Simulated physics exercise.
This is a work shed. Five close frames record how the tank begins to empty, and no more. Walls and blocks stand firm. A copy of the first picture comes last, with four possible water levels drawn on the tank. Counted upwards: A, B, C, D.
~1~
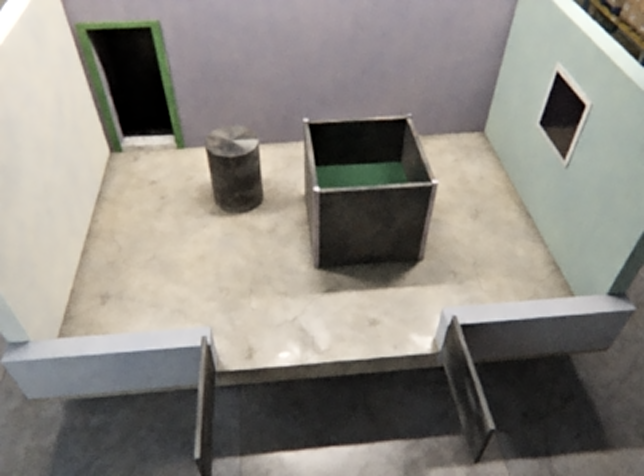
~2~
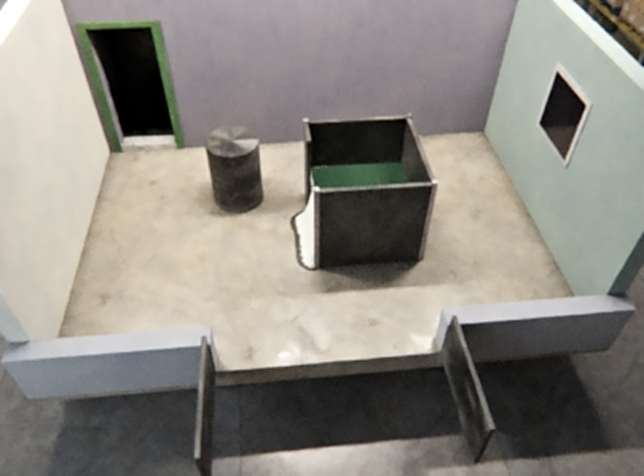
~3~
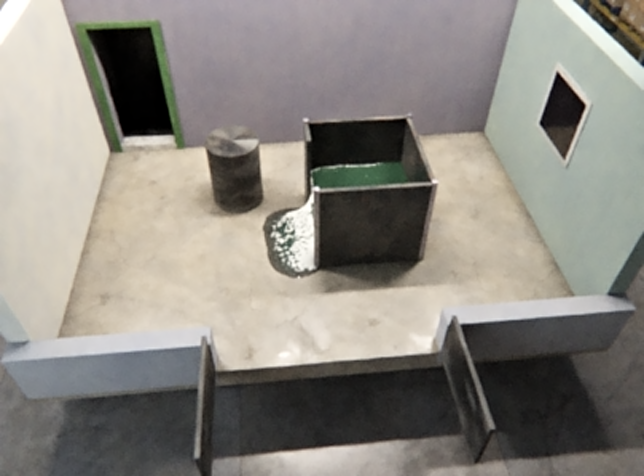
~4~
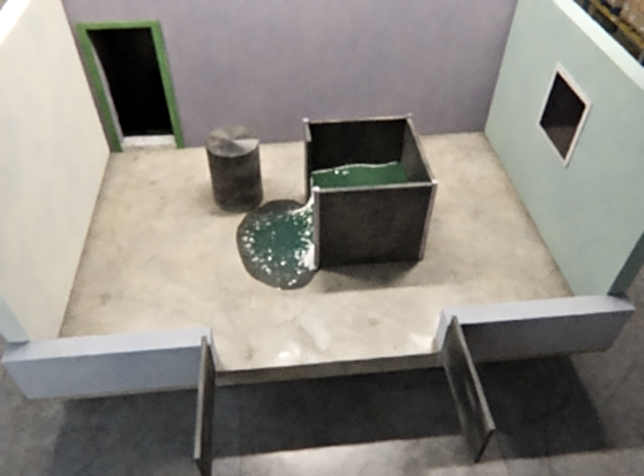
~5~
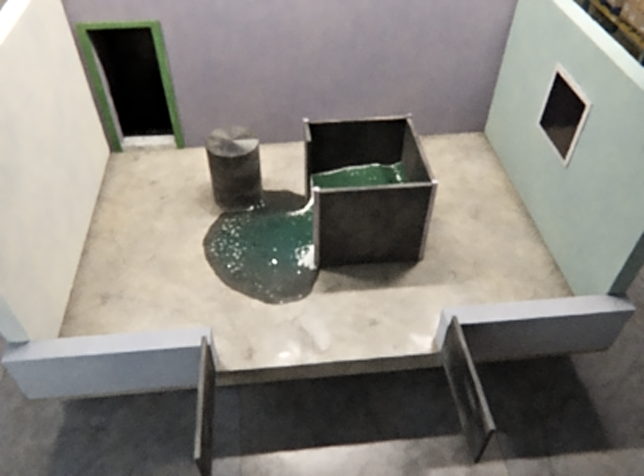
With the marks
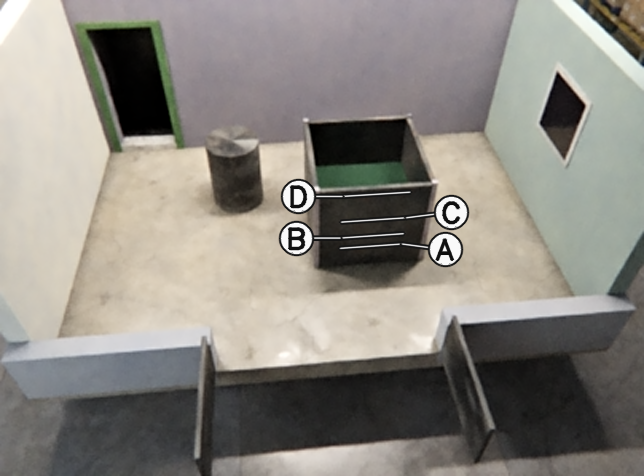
In a work shed, green water sat still in a square dark tank, then poured out of its left side and spread across the pale floor in a widening puddle, reaching the round drum nearby.
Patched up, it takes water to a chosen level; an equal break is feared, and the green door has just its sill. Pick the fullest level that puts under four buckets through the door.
B.
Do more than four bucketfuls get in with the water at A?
No, that is safe.
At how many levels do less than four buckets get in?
Two of the four.
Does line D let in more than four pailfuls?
Yes, that goes wrong.
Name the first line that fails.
Here it is line C.
On the marked copy, A at (371, 246); B at (372, 235); C at (373, 219); D at (376, 194); from the bottom up A, B, C, D.
With A, nothing gets over.
With B, a bucket or two gets in.
With C, about 10 bucketfuls get in.
With D, dozens of bucketfuls pour in.
